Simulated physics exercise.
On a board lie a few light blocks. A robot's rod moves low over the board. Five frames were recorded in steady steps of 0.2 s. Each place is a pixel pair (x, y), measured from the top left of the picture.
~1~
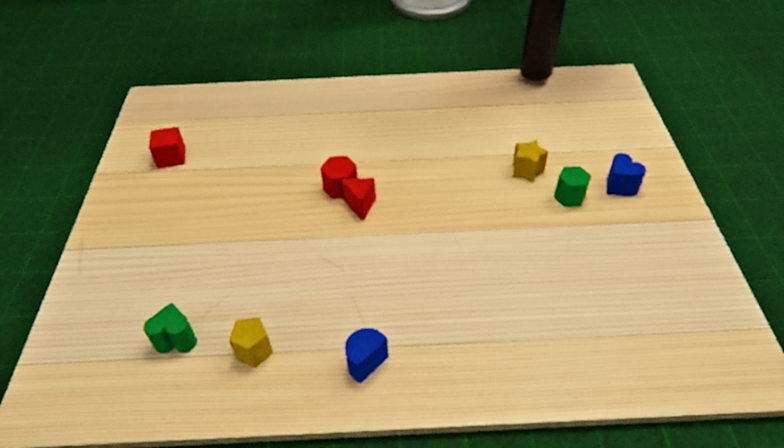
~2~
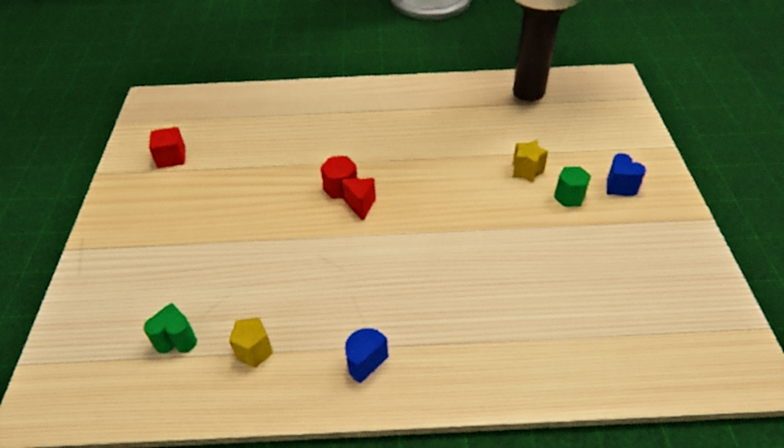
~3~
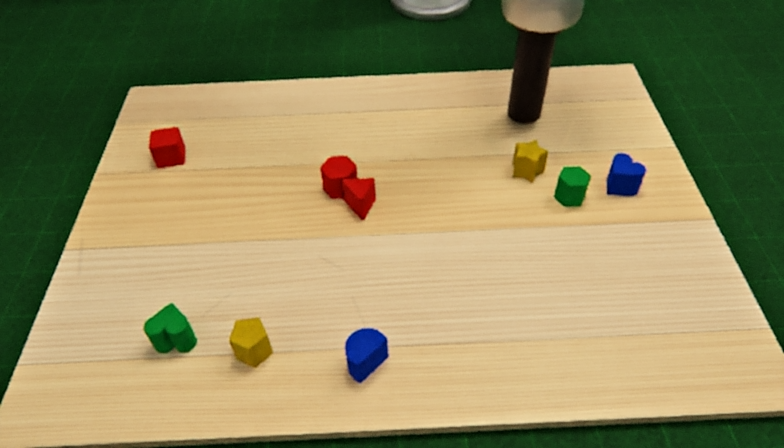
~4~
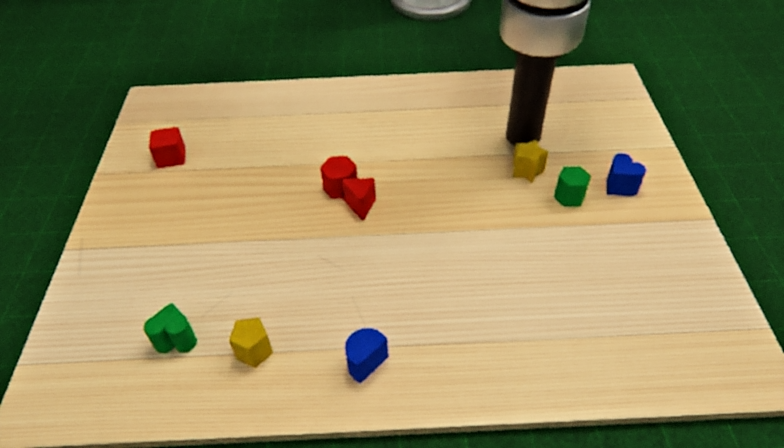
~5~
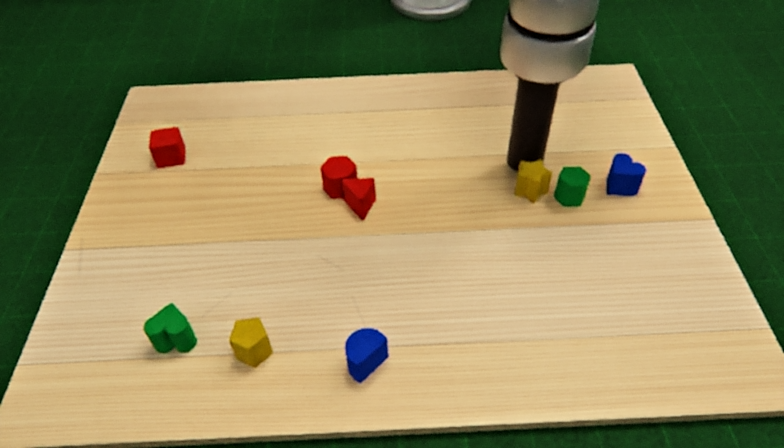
The video shows a dark rod moving toward the viewer over a wooden board of small coloured blocks, reaching the yellow star and pushing it slightly closer to the green hexagonal block while the other blocks stay still.
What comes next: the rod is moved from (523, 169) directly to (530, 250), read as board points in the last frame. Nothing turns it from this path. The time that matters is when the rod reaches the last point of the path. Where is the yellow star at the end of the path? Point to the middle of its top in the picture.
It will end up at (545, 256).
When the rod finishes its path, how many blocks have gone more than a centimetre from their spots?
A single block is moved.
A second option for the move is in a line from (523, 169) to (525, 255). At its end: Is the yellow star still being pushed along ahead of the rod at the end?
Yes, that is what happens.
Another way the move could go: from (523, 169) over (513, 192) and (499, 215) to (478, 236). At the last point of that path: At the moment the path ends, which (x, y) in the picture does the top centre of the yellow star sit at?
Top centre: (538, 200).
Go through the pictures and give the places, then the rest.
In the first frame, rod tip (536, 72); block tops, yellow star (531, 150); green hexagonal block (575, 175).
In the second frame, rod (529, 92); blocks unchanged.
In the third frame, rod (524, 113); blocks unchanged.
In the fourth frame, rod (523, 137); blocks unchanged.
In the fifth frame, rod (525, 162); yellow star (534, 169); green hexagonal block (575, 175).
What follows on the original path. One third of the way, rod (527, 187); yellow star (538, 197).
Two thirds of the way, rod (530, 214); yellow star (541, 225).
At the end, rod (532, 242); yellow star (545, 256); green hexagonal block in place.
